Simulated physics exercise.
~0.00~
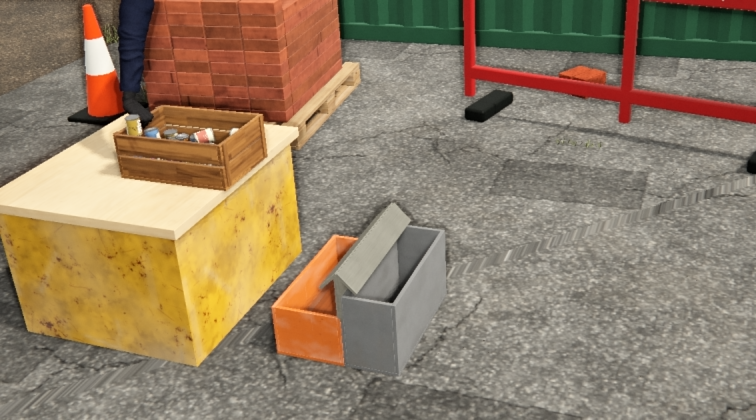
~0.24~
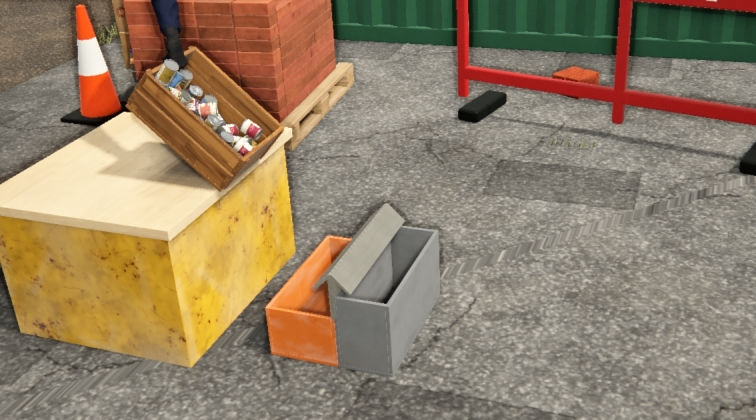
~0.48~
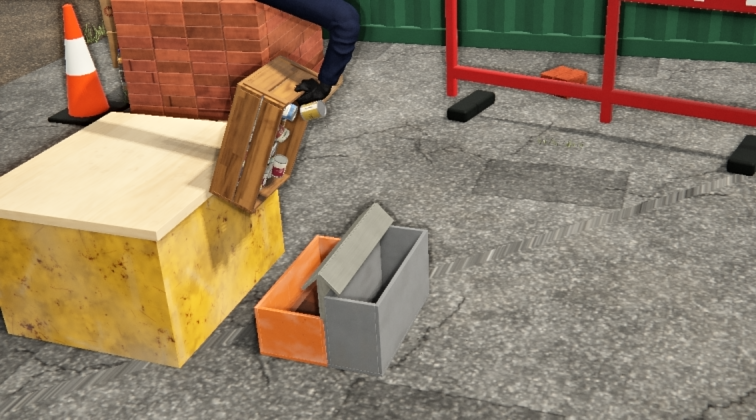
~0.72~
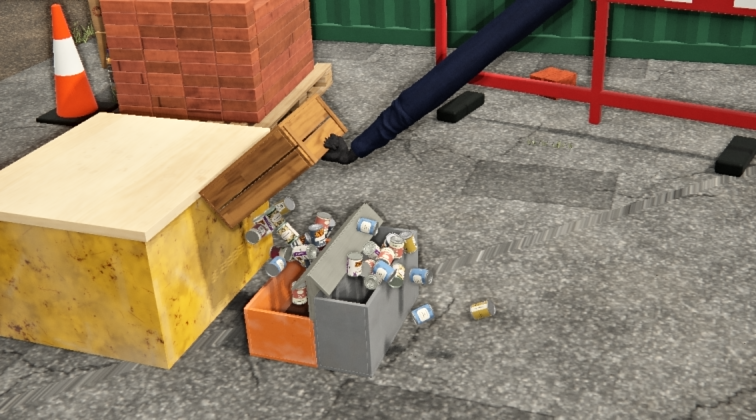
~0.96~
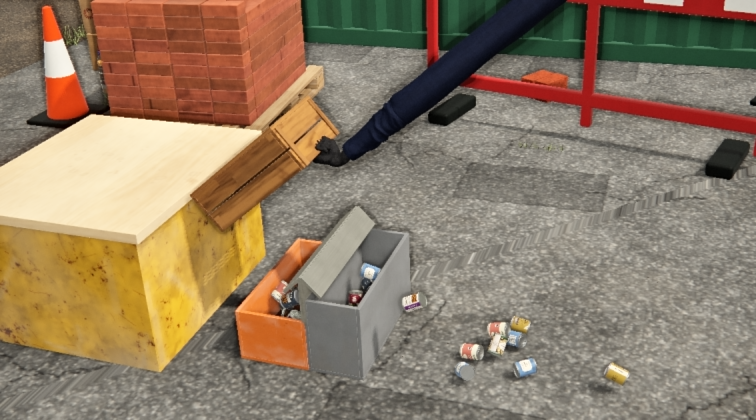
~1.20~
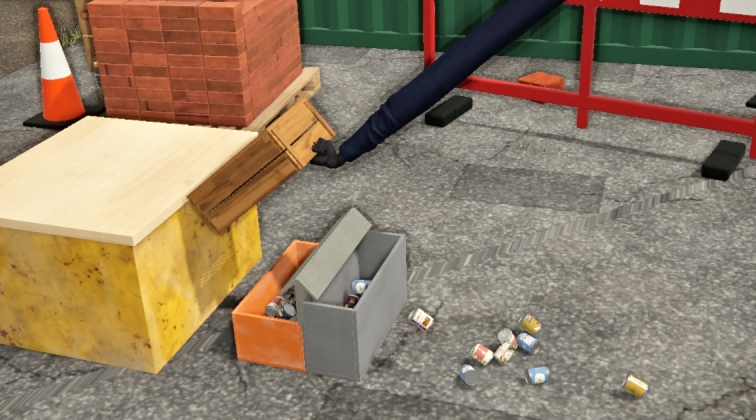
A gloved hand tipped a wooden crate of small tins off the end of a bench, spilling them over a ridge between an orange box and a grey one; some landed inside both, while others rolled onto the ground beyond the grey box.
